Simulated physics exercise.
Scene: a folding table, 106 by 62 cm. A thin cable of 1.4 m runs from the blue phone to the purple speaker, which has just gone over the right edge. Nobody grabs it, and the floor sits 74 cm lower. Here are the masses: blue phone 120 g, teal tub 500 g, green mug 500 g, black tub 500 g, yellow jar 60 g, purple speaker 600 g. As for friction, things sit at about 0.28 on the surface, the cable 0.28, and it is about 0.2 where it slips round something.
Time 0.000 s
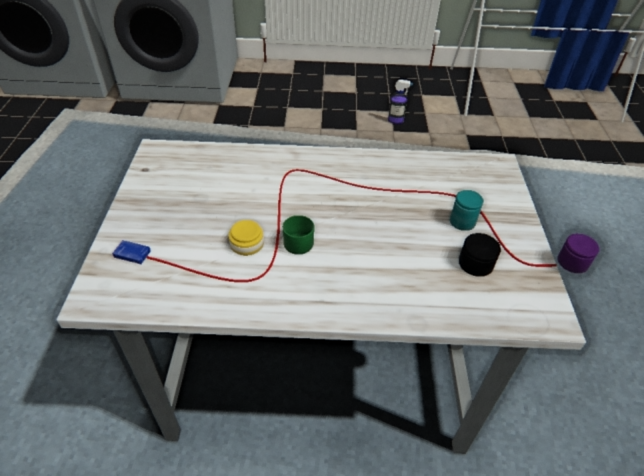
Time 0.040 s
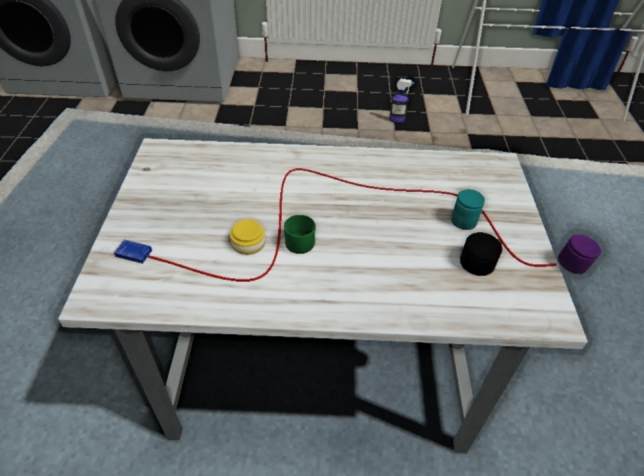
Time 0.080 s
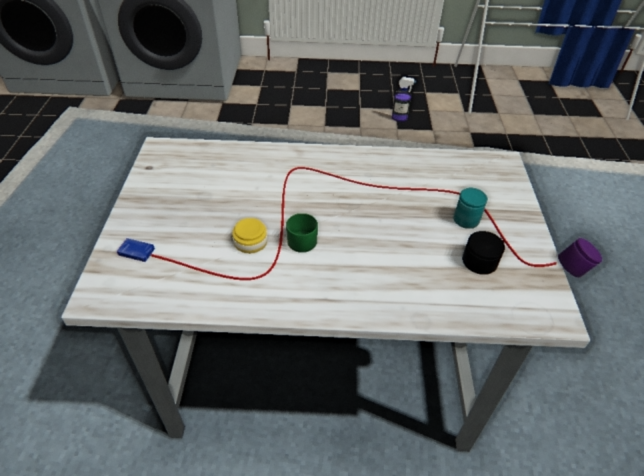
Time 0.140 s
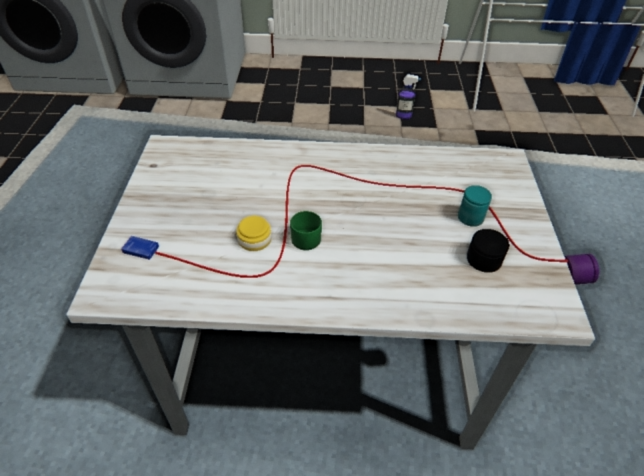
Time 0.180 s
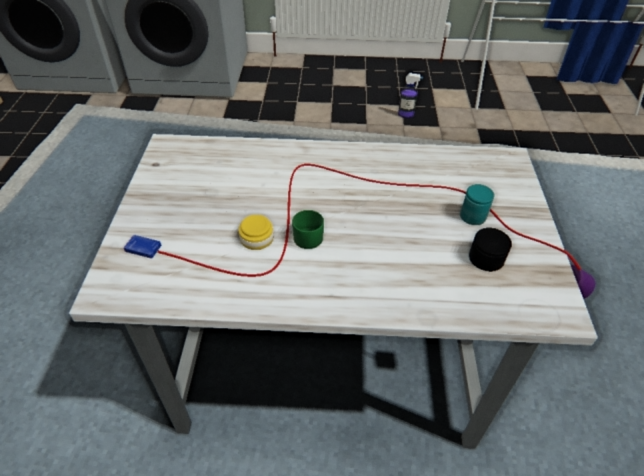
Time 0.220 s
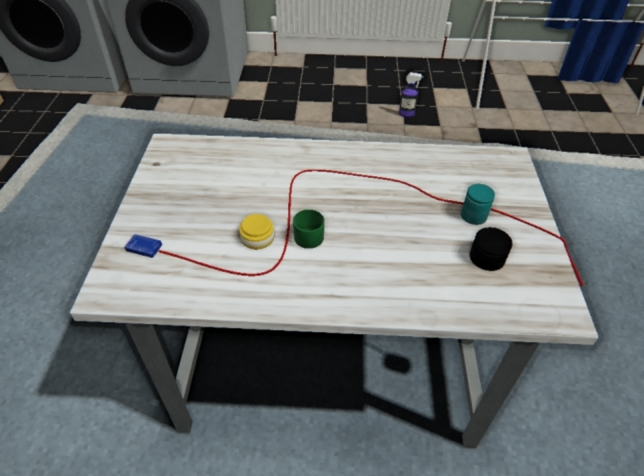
On a table in a laundry room, a purple cylinder tips off the right edge and drops, pulling the red cable straighter.
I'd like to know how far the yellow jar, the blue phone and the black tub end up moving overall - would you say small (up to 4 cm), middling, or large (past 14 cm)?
I would say the yellow jar moves a large distance, the blue phone moves a large distance, the black tub moves a small distance.
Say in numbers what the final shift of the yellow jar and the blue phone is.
The yellow jar moves about 35 cm, and the blue phone goes off the top.
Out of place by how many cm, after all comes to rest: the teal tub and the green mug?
Final offset from start: Teal tub = 2 cm, green mug = 10 cm.
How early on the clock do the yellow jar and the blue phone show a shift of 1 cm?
Yellow jar 0.38 s; blue phone 0.38 s, roughly.
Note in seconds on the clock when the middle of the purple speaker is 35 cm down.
Roughly 0.32 s.
After 0.5 s, the cable's tail end at (238, 236); blue phone 17 cm off its start, yellow jar 12 cm off its start, purple speaker over the edge.
After 0.7 s, the cable's tail end at (324, 171); blue phone 53 cm off its start, yellow jar 32 cm off its start, green mug 9 cm off its start.
After 1.0 s, the cable's tail end at (356, 138); blue phone 69 cm off its start at (363, 141), yellow jar 36 cm off its start at (239, 132), green mug 9 cm off its start at (349, 229).
After 1.2 s, the cable has left the top; blue phone over the edge, yellow jar 36 cm off its start, green mug 9 cm off its start.
After 2.4 s, the cable has left the top; blue phone over the edge, yellow jar 36 cm off its start at (239, 132), black tub 0 cm off its start at (494, 240), green mug 9 cm off its start at (349, 229).
